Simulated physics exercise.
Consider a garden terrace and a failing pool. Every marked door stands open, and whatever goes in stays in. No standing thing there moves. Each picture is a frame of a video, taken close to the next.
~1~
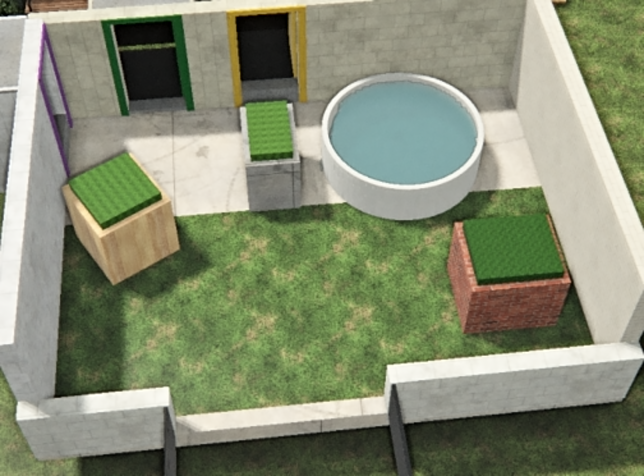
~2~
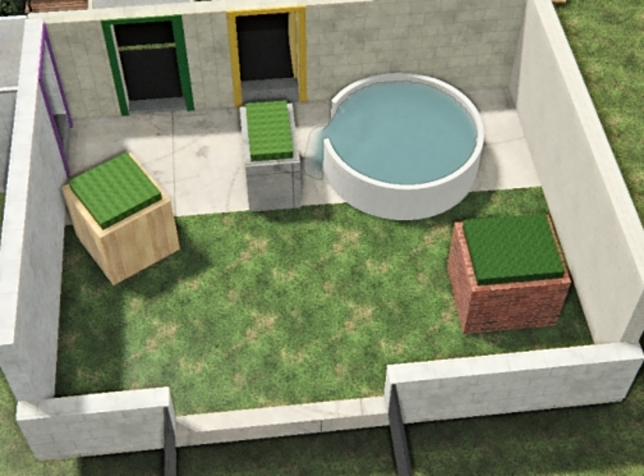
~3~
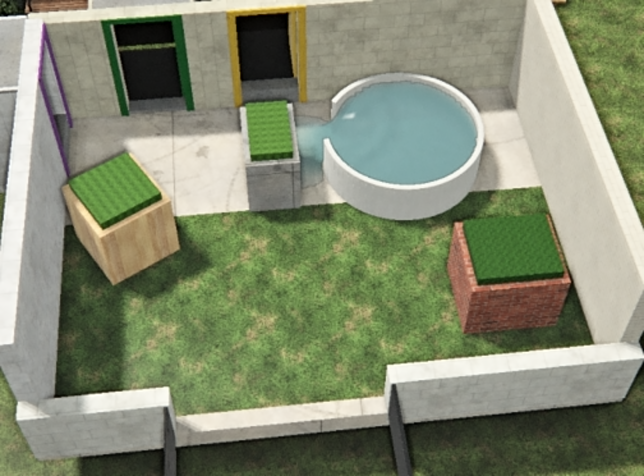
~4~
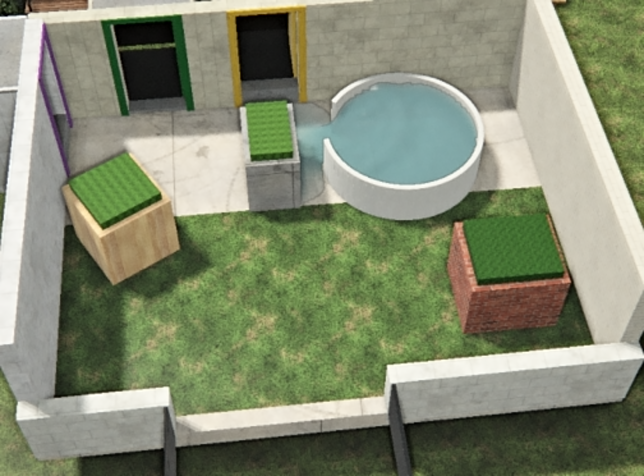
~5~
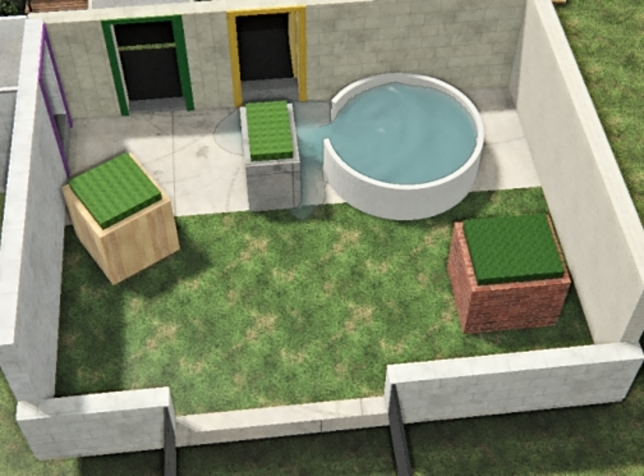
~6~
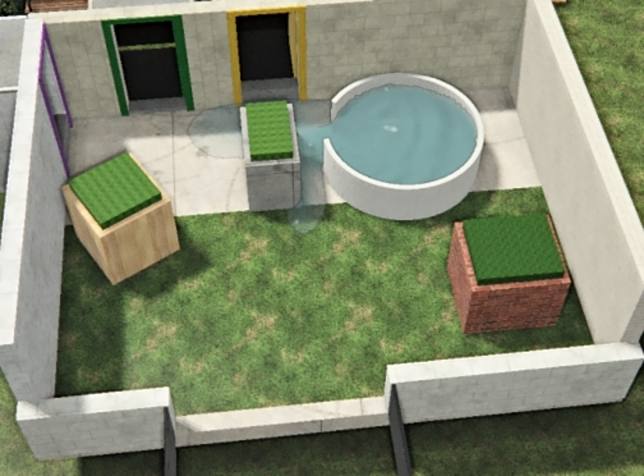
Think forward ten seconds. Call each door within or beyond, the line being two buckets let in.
Purple door - within; green door - beyond; yellow door - within.
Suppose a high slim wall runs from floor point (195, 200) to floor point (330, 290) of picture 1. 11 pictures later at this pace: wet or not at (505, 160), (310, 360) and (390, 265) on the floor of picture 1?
The first spot is untouched, the second untouched, the third swamped.
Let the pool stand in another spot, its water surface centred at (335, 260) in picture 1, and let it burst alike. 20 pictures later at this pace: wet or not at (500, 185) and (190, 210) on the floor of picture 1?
Taking both places in turn, they end up unaffected and inundated.
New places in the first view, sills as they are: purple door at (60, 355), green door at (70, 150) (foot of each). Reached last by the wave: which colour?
I'd name the purple one.
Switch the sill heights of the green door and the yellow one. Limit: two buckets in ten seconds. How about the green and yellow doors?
Green door: Remains below the threshold; yellow door: Tops the threshold.
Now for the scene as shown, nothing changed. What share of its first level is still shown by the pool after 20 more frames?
Somewhere near 50 %, give or take.
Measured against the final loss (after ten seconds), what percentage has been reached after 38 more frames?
My reading is about 25 per cent.
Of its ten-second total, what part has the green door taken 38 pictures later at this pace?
My guess is about 20 %.
A moment on, water covers 20 % of the floor; the purple door not reached, the green door wet at the sill, nothing in, the yellow door wet at the sill, nothing in.
Next, water covers 30 % of the floor; the purple door wet at the sill, nothing in, the green door under two buckets in, the yellow door under two buckets in.
Then, water covers 55 % of the floor; the purple door wet at the sill, nothing in, the green door under two buckets in, the yellow door under two buckets in.
Later, water covers 90 % of the floor; the purple door wet at the sill, nothing in, the green door under two buckets in, the yellow door under two buckets in.
In the end, water covers 100 % of the floor; the purple door wet at the sill, nothing in, the green door over two buckets in, the yellow door under two buckets in.
